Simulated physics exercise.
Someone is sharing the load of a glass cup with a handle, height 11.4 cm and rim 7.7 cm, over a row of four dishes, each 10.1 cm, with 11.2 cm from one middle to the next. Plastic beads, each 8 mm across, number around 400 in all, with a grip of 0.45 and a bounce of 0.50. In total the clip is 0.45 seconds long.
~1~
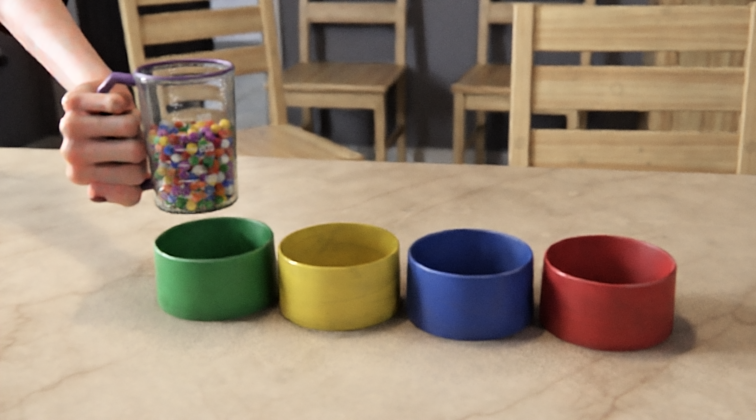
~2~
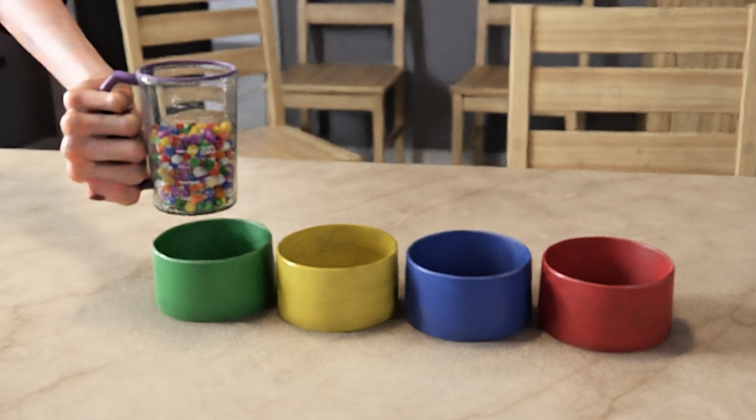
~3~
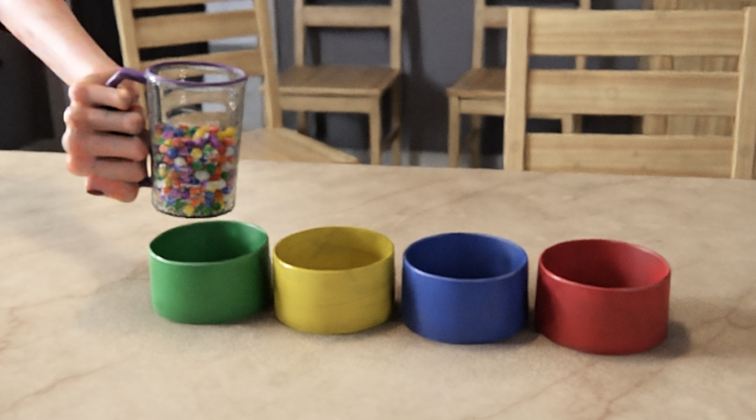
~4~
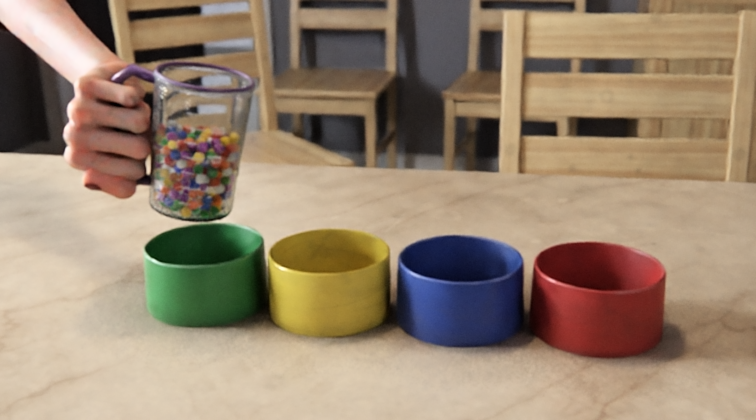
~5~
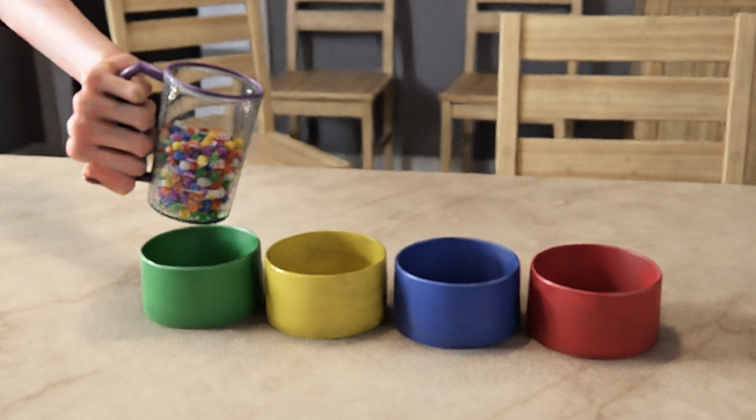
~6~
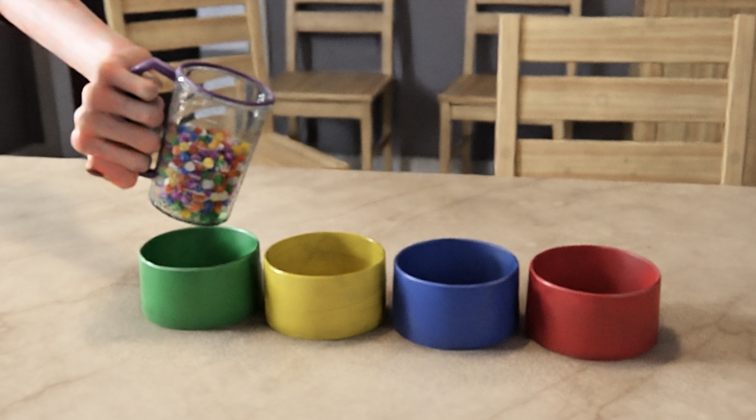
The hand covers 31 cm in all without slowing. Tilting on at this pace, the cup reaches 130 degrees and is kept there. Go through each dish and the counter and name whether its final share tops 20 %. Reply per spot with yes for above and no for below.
Red dish: No, below. Blue dish: Yes, above. Green dish: No, below. Yellow dish: No, below. Counter: No, below.
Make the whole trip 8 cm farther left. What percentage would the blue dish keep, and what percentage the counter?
Then the blue dish would get 0 and the counter 0.
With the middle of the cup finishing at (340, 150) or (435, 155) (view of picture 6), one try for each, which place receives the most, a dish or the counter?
Top receivers, in order: Blue and blue.
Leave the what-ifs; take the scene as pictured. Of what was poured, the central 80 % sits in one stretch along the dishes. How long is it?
Length: About 6 cm.
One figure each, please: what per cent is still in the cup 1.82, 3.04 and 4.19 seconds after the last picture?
Series: 35 / 0 / 0 per cent.
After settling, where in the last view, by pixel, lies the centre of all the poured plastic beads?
(458, 294) or so.
Then, 1.82 s after the last picture, tilt 122 degrees; cup holds 35 %, blue 65 %.
Then, 3.04 s after the last picture, tilt 130 degrees; cup holds 0 %, blue 100 %.
Then, 4.19 s after the last picture, tilt 130 degrees; cup holds 0 %, blue 100 %.
In the end, red 0 %, blue 100 %, green 0 %, yellow 0 %, counter 0 %.
